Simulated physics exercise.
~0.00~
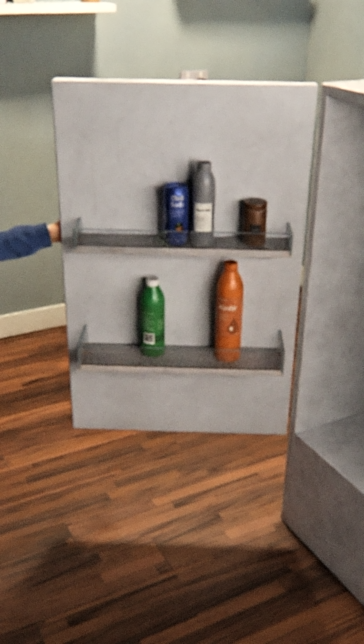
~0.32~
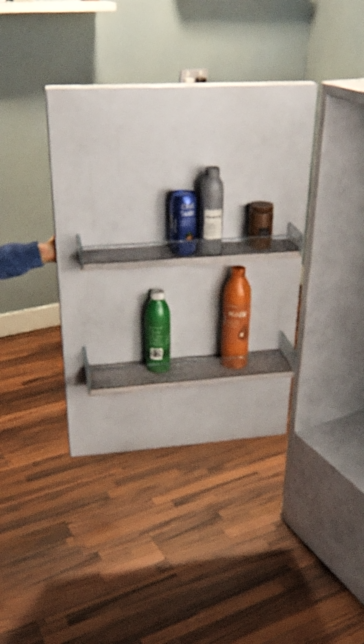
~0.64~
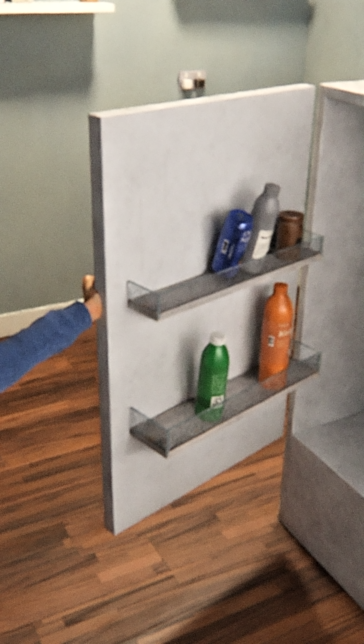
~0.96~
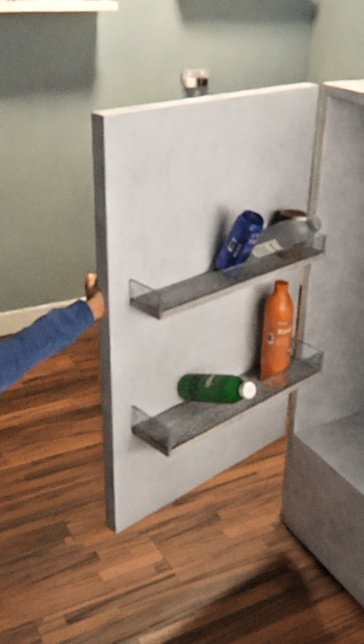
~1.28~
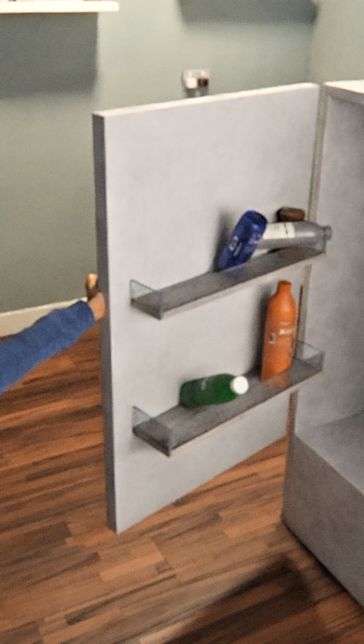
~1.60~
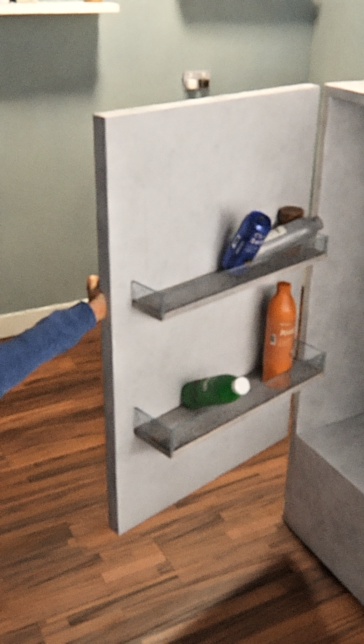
To begin with, a hand in a blue sleeve holds the edge of a pale grey door with two racks, a blue can, grey bottle and brown jar above, green and orange bottles below. The arm swings the door, and the containers ride along upright. As the door comes to a stop, the blue can and grey bottle tilt toward the hinge side. Next, the grey bottle and the green bottle topple over. At the end, both lie toppled, the can leans, and the orange bottle and brown jar still stand.
